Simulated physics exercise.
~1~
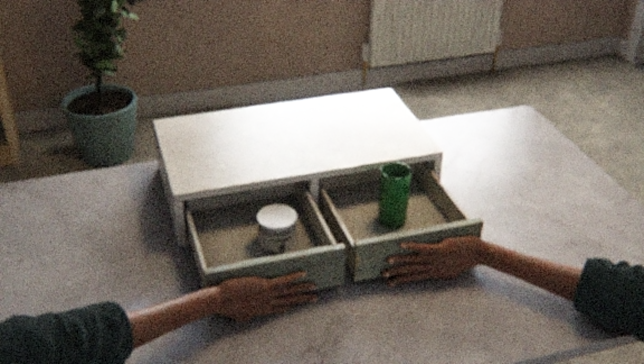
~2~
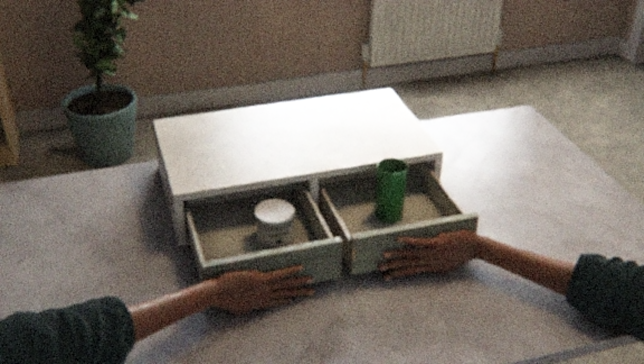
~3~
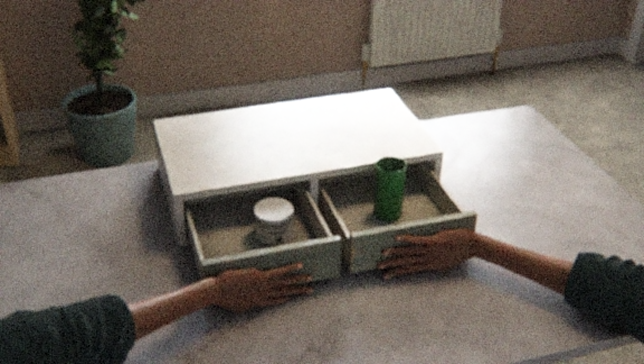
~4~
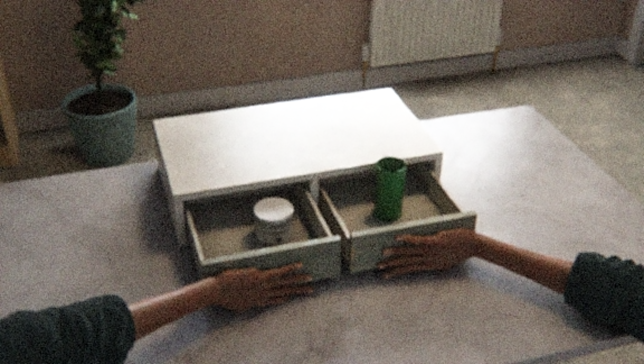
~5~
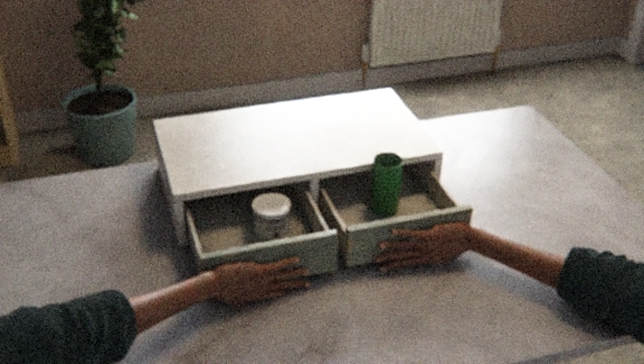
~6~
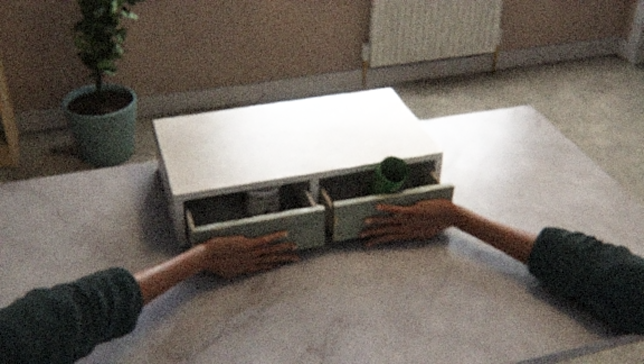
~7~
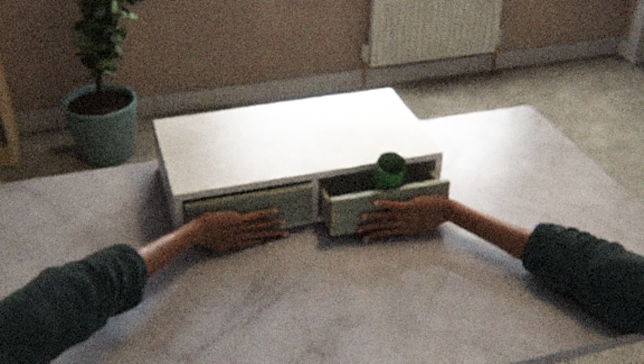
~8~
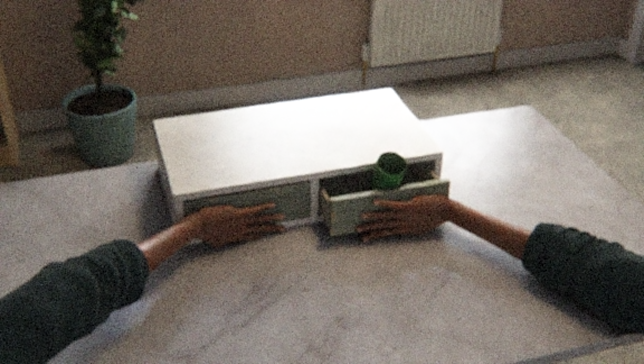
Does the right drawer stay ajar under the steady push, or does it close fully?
It stays ajar, jammed with the green beaker leaning in it, while the left drawer closes fully.
Two hands in dark green sleeves rest on the fronts of two open drawers in a low white cabinet, seen from above on a pale marbled table, with a potted plant and a radiator behind. A white tin sits in the left drawer and a green beaker stands upright in the right one. The hands push both drawers slowly inward, then farther, and the beaker tips into a lean. The left drawer slides in flush, hiding the tin. The right drawer stops partly open, with the leaning beaker still showing above its front.
